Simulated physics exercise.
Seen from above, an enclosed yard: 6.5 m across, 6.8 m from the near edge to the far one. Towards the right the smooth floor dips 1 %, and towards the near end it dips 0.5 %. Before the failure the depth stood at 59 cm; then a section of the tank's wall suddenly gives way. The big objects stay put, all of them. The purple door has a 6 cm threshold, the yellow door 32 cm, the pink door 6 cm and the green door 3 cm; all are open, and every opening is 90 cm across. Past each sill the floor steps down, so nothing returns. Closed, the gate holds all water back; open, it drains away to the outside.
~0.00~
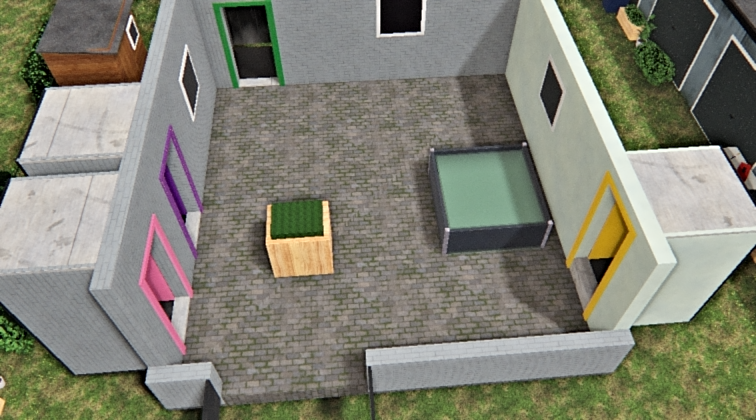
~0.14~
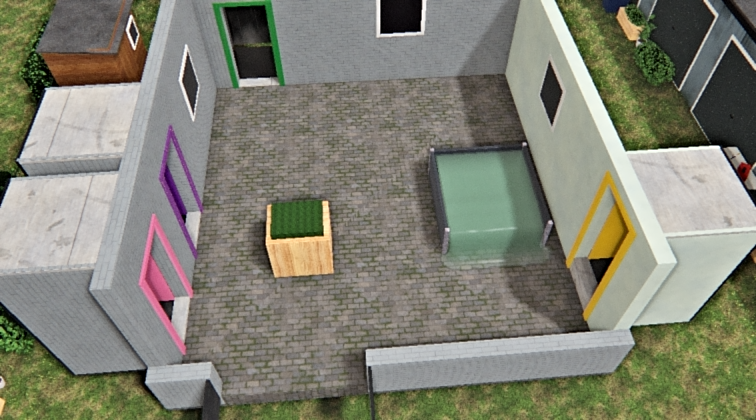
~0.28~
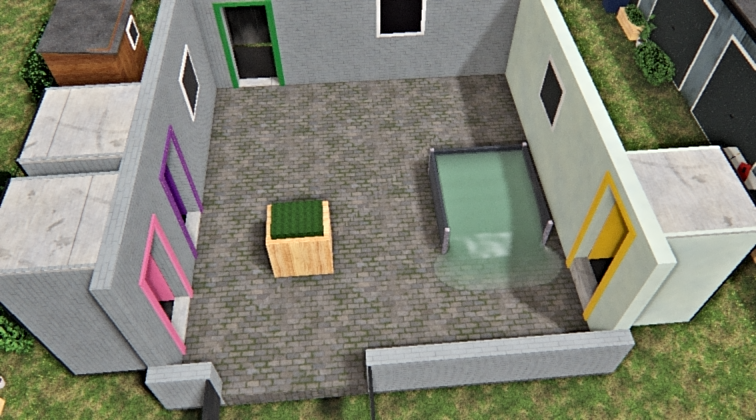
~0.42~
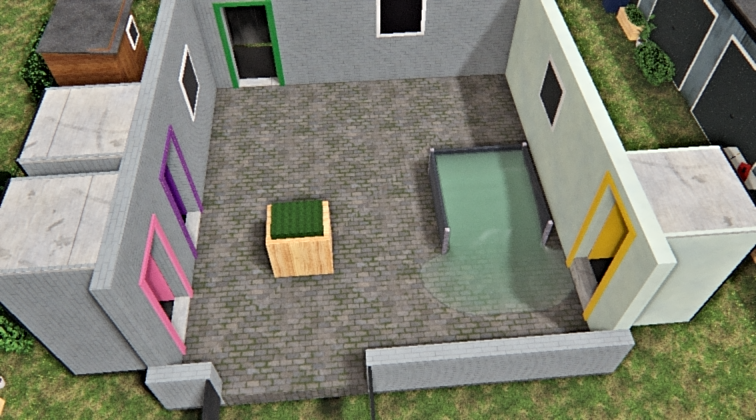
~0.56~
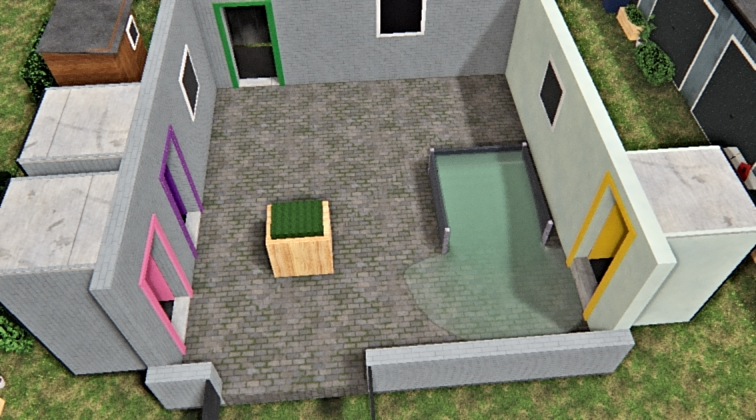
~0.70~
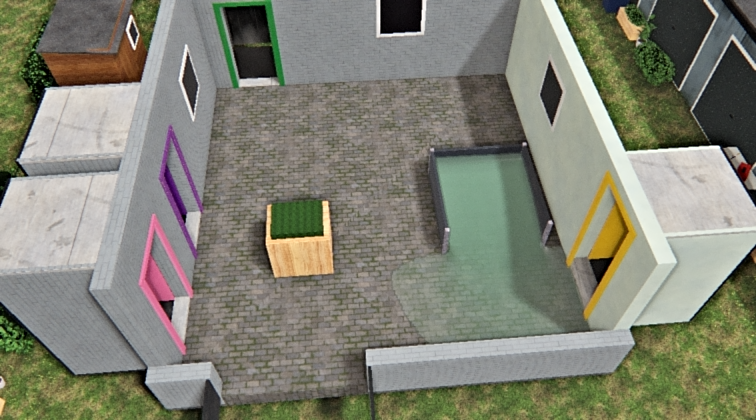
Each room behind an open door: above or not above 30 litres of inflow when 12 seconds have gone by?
Purple door: Not above, yellow door: Not above, pink door: Above, green door: Not above.
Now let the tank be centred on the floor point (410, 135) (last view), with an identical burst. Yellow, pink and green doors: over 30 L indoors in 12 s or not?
Against the limit, the yellow door stays within it, the pink door stays within it and the green door stays within it.
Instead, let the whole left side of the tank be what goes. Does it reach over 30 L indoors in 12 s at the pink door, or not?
So, pink door: Within bounds.
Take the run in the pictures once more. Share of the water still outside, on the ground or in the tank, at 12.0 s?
Near 76 in a hundred is still there.
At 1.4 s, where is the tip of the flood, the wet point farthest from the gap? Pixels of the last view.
Near (370, 370).
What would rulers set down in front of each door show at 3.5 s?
Measured in centimetres, the purple door gives 0, the yellow door 19, the pink door 11 and the green door 0.
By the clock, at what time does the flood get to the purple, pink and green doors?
Times: Purple 4.0 seconds, pink 3.2 seconds, green 8.5 seconds.
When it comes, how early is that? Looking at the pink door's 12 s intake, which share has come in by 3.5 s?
It comes to about 0 per cent.
After 1.4 s water covers 15 % of the floor and is deepest (46 cm) near (586, 353); purple door not reached, yellow door 16 cm at the sill, 0 L in, pink door not reached, green door not reached.
After 2.2 s water covers 20 % of the floor and is deepest (37 cm) near (586, 353); purple door not reached, yellow door 28 cm at the sill, 0 L in, pink door not reached, green door not reached.
After 3.5 s water covers 35 % of the floor and is deepest (20 cm) near (571, 274); purple door not reached, yellow door 19 cm at the sill, 1 L in, pink door 11 cm at the sill, 1 L in, green door not reached.
After 7.0 s water covers 65 % of the floor and is deepest (10 cm) near (186, 340); purple door 4 cm at the sill, 0 L in, yellow door 8 cm at the sill, 1 L in, pink door 9 cm at the sill, 81 L in, green door not reached.
After 12.0 s water covers 90 % of the floor and is deepest (8 cm) near (597, 352); purple door 1 cm at the sill, 0 L in, yellow door 8 cm at the sill, 1 L in, pink door 2 cm at the sill, 88 L in, green door 2 cm at the sill, 0 L in.
